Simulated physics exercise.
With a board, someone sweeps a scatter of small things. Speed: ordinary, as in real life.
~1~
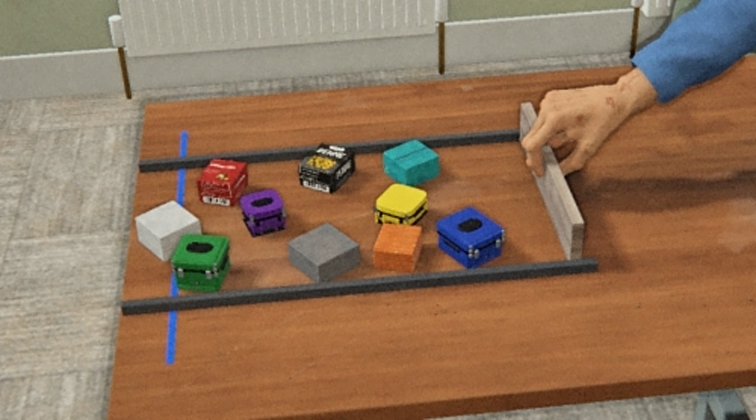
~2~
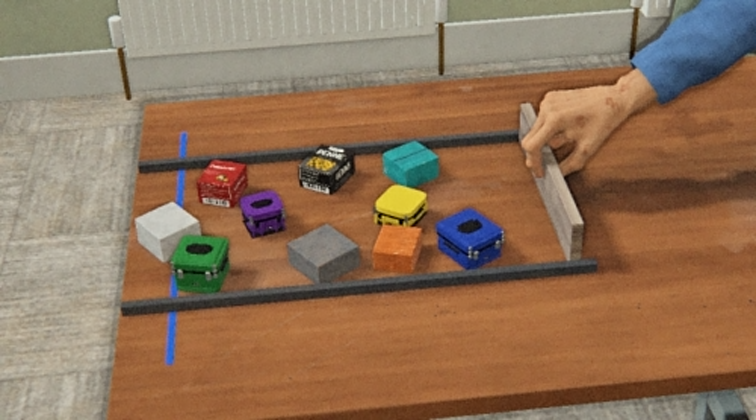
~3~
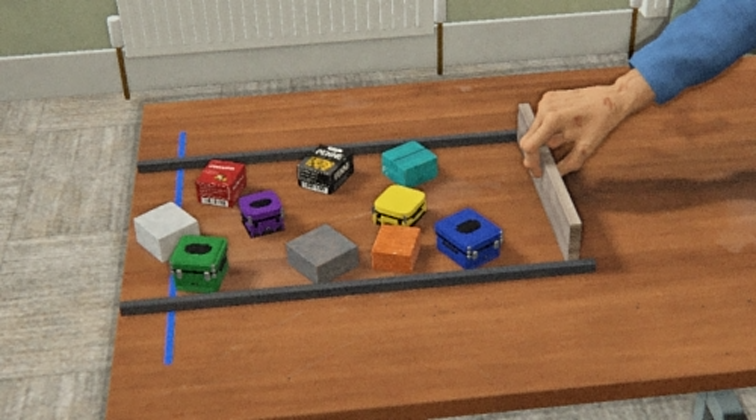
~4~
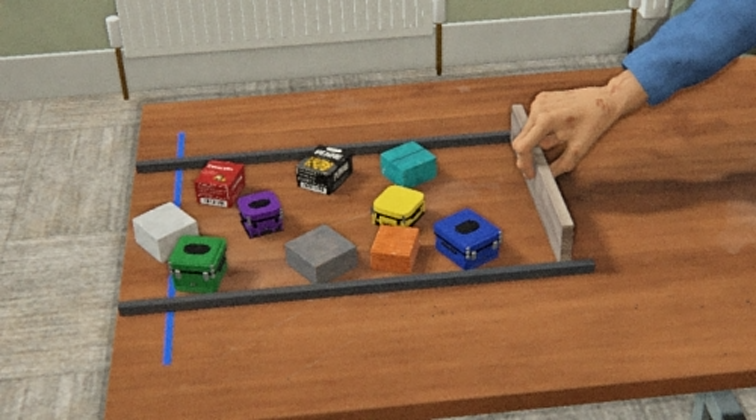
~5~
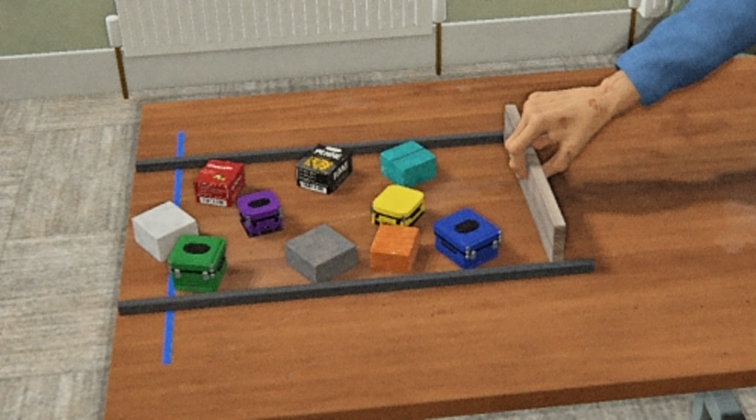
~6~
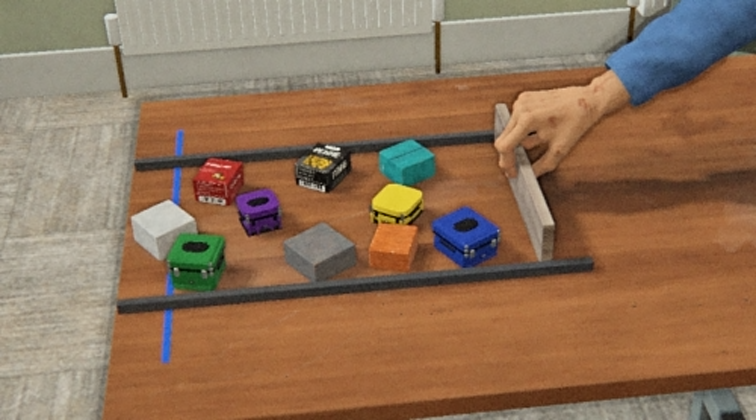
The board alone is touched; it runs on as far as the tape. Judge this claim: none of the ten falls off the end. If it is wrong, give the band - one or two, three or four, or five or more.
I predict the table will shed at least five pieces.
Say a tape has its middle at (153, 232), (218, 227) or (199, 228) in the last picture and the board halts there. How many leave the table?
Going through each try, you'd get 7, 4 and 4.
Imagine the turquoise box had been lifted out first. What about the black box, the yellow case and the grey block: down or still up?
In that case the black box stays where it is, the yellow case stays where it is, the grey block goes off the edge.
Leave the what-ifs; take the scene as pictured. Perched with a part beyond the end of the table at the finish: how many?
Count: 0.
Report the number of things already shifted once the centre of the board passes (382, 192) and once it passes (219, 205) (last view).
By then 6, and later 10.
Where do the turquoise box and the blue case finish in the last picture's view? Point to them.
In the last picture the turquoise box sits at (155, 180) while the blue case sits at (146, 262).
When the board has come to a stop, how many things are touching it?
The count in contact is 3.
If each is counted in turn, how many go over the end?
That makes a total of 7.
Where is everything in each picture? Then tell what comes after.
The first picture shows white block (169, 231); green case (202, 263); red box (223, 182); board (549, 178); tape (178, 231).
The second picture shows green case (202, 264); turquoise box (411, 165).
The third picture shows red box (222, 184); blue case (468, 240).
The fourth picture shows white block (166, 232); black box (325, 169).
The fifth picture shows green case (199, 264); board (532, 180).
The sixth picture shows white block (165, 230); green case (198, 262); red box (219, 182); board (522, 180); tape (174, 230).
A little later, none off yet; white block at rest near (165, 230); green case at rest near (198, 262); red box at rest near (219, 182).
Next, none off yet; white block at rest near (165, 230); green case shifted about its own width near (167, 267); red box moving near (214, 183).
Later still, one off so far; white block shifted a little near (136, 230); green case dropping; red box shifted well along near (135, 191).
When it is over, the number that fall off is five or more; down, orange block, black box, grey block, purple case, red box, green case and white block.
